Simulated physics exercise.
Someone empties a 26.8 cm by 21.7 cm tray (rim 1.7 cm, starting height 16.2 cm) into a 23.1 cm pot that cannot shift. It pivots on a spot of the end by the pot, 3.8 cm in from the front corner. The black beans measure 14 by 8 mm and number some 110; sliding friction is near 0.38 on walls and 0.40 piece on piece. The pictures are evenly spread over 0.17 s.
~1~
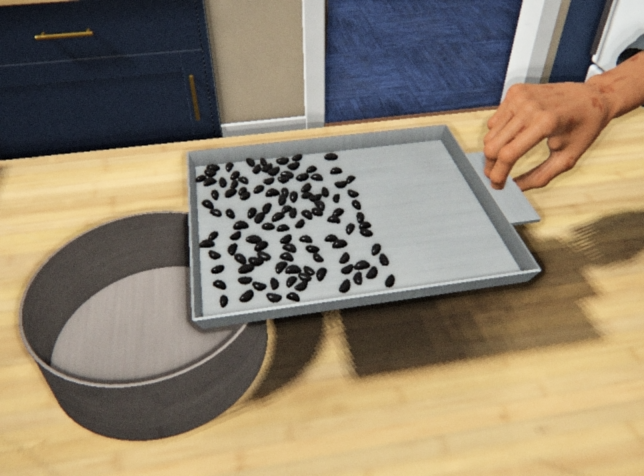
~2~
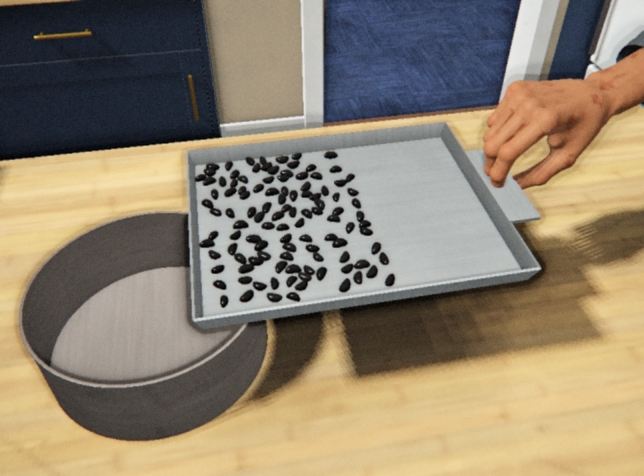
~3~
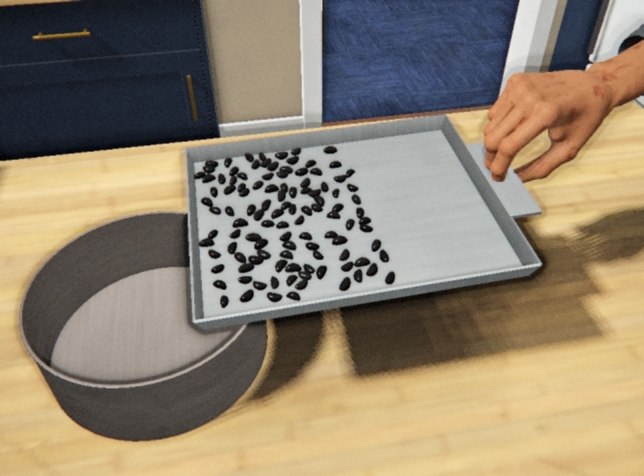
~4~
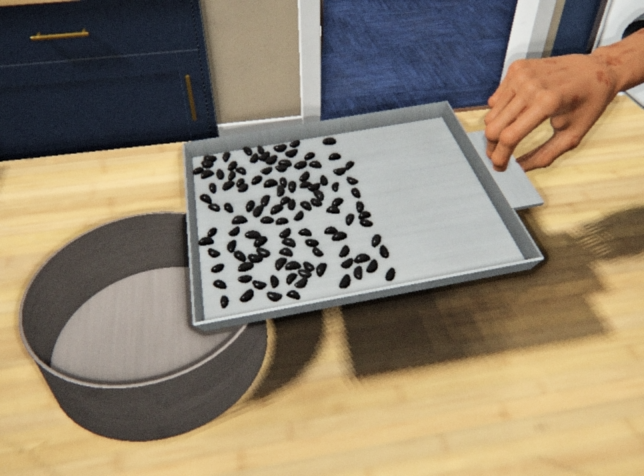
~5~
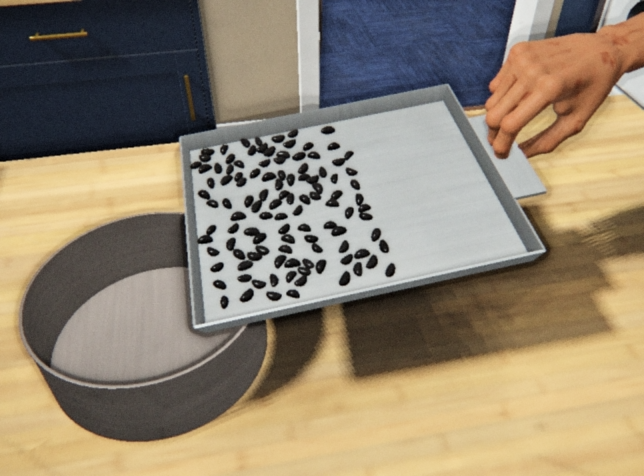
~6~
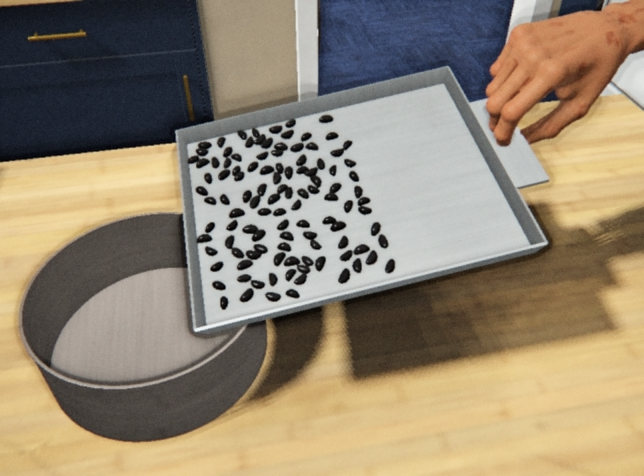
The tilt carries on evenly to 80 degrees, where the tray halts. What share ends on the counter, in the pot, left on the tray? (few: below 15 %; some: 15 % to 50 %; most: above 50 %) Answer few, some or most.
On the counter: Most; in the pot: Few; left on the tray: Few.
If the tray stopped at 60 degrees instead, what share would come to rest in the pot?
It would be near 5 per cent.
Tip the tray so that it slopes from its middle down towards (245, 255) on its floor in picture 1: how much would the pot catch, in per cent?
About 65 per cent.
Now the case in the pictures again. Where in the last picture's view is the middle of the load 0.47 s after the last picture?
Around (207, 313).
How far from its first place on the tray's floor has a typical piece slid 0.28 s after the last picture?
Roughly 4 cm.
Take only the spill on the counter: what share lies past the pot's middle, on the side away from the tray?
Some 40 per cent.
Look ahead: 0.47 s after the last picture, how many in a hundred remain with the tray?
Roughly 90 per cent.
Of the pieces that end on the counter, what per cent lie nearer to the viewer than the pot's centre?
Roughly 100 per cent.
Then, 0.28 s after the last picture, tilt 46 degrees; the tray holds 100 %, the pot 0 %.
Then, 0.47 s after the last picture, tilt 69 degrees; the tray holds 90 %, the pot 0 %.
Then, 0.77 s after the last picture, tilt 80 degrees; the tray holds 10 %, the pot 0 %.
In the end, counter 100 %, pot 0 %, tray 0 %.
